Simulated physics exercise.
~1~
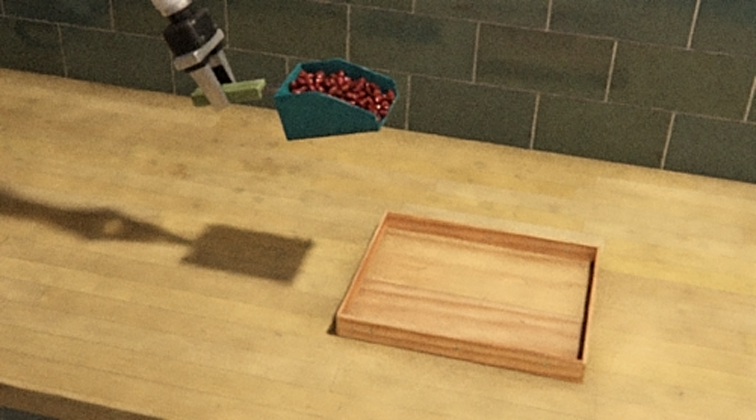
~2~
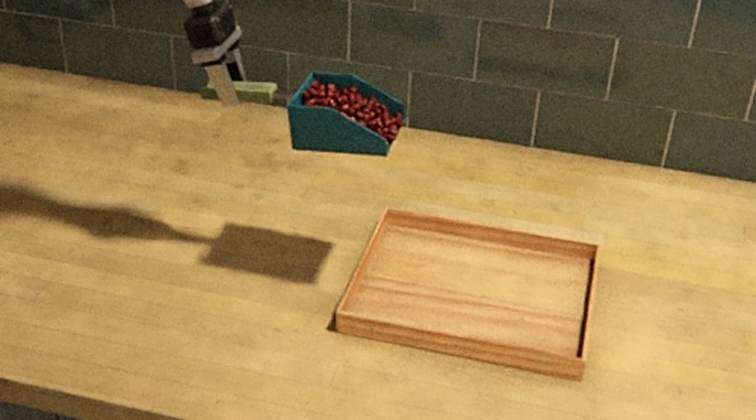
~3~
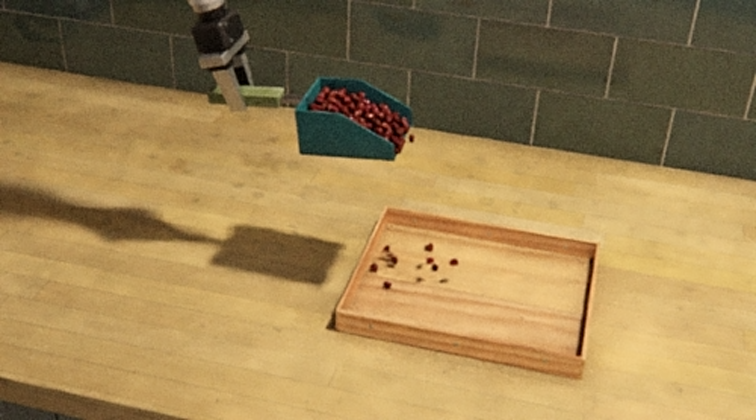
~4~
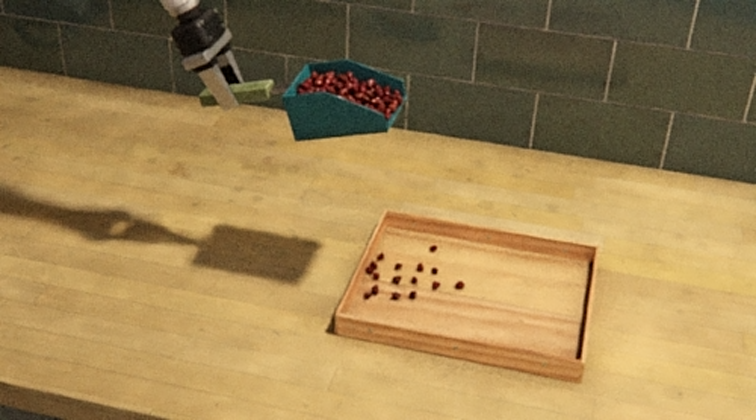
A robot arm moved a teal scoop heaped with dark red beans slightly right and down, spilling a few into the wooden tray below, then lifted and tipped it back, leaving a small scattering in the tray and the scoop still mostly full.
